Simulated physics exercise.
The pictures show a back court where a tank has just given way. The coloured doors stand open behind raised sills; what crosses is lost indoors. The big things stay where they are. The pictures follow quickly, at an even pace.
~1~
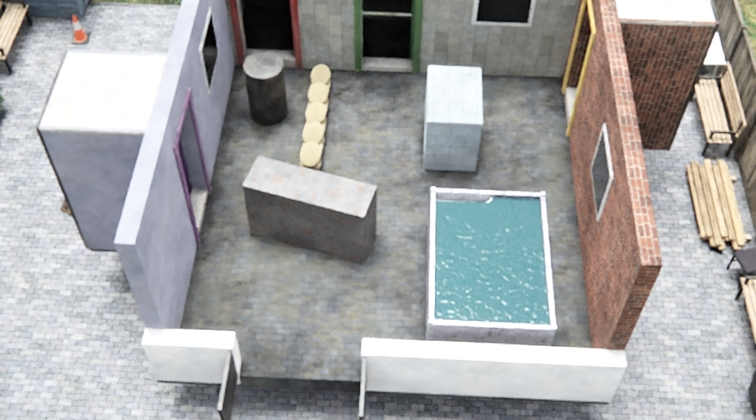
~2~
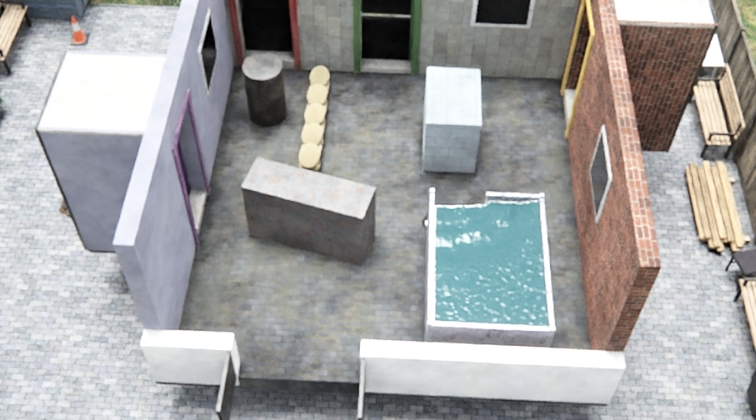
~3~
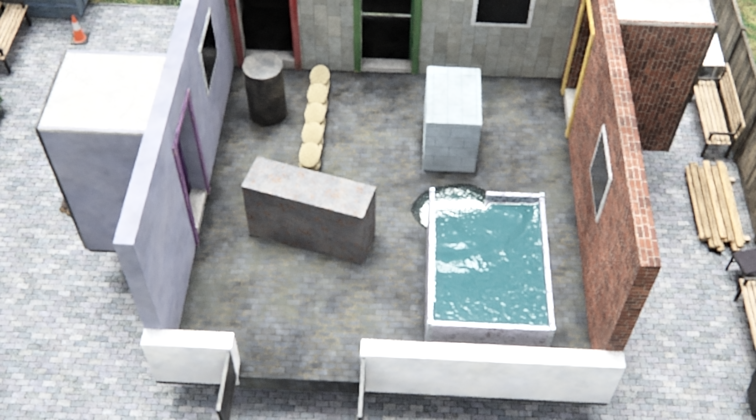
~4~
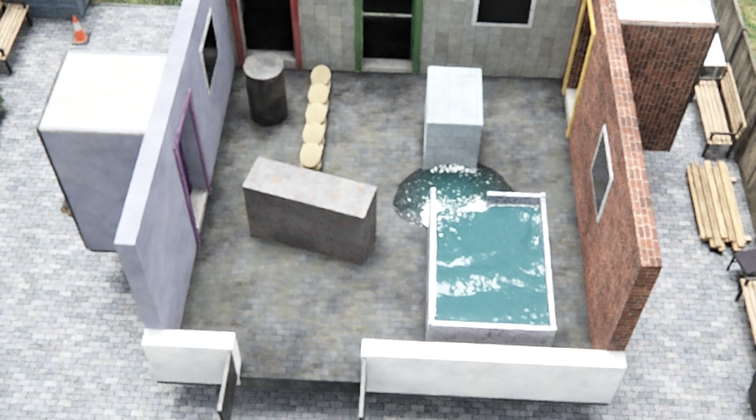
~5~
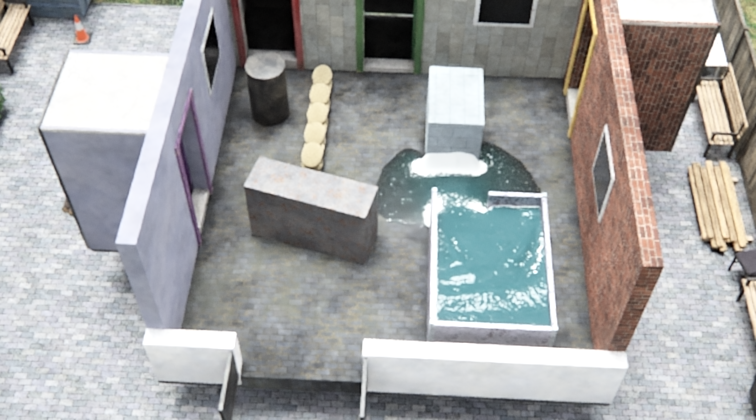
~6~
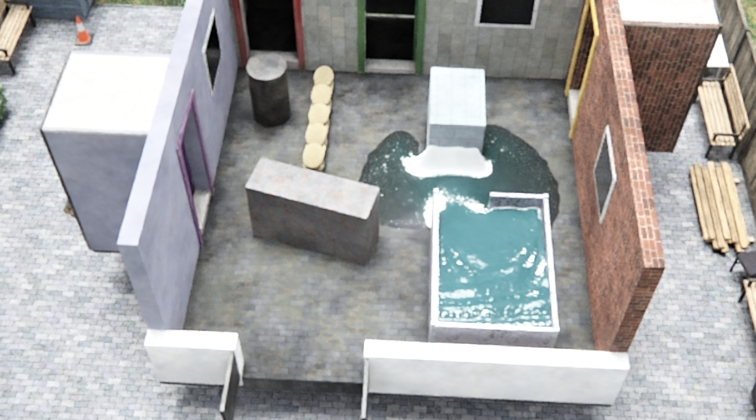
Walled courtyard with a tank of teal water breaching at its far side, water pouring out and spreading around a pale block.
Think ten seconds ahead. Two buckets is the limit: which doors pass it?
In the end: The green door takes more than that; the red door stays under that; the yellow door stays under that; the purple door stays under that.
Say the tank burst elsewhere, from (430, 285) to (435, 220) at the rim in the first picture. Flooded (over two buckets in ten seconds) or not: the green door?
Then: Green door lets less in.
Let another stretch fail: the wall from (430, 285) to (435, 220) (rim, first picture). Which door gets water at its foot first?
That is the purple one.
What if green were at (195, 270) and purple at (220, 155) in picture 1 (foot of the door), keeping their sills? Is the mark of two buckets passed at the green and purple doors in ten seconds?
Green is under, purple takes less.
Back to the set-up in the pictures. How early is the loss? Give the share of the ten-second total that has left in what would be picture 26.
Some 20 per cent.
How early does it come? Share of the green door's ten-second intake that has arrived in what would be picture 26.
Near 30 in a hundred.
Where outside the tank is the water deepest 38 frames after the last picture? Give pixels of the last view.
I would point to (323, 211).
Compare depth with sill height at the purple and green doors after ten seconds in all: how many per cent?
Roughly 80 per cent, then 90 per cent.
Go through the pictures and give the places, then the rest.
The first picture shows the tank at (489, 258) is whole and still.
In the second picture, the front is at a hidden place, out from the gap on the tank's far side.
In the third picture, the front is at (472, 190), out from the gap on the tank's far side.
In the fourth picture, water pours out on the tank's far side and has run to (479, 167).
In the fifth picture, the front is at (491, 149), out from the gap on the tank's far side.
In the sixth picture, the front is at (503, 131), out from the gap on the tank's far side.
A moment on, water covers 25 % of the floor; the green door not reached, the red door not reached, the yellow door wet at the sill, nothing in, the purple door not reached.
Next, water covers 40 % of the floor; the green door wet at the sill, nothing in, the red door wet at the sill, nothing in, the yellow door wet at the sill, nothing in, the purple door not reached.
Then, water covers 60 % of the floor; the green door over two buckets in, the red door wet at the sill, nothing in, the yellow door under two buckets in, the purple door under two buckets in.
Later, water covers 80 % of the floor; the green door over two buckets in, the red door wet at the sill, nothing in, the yellow door under two buckets in, the purple door under two buckets in.
In the end, water covers 90 % of the floor; the green door over two buckets in, the red door wet at the sill, nothing in, the yellow door under two buckets in, the purple door under two buckets in.
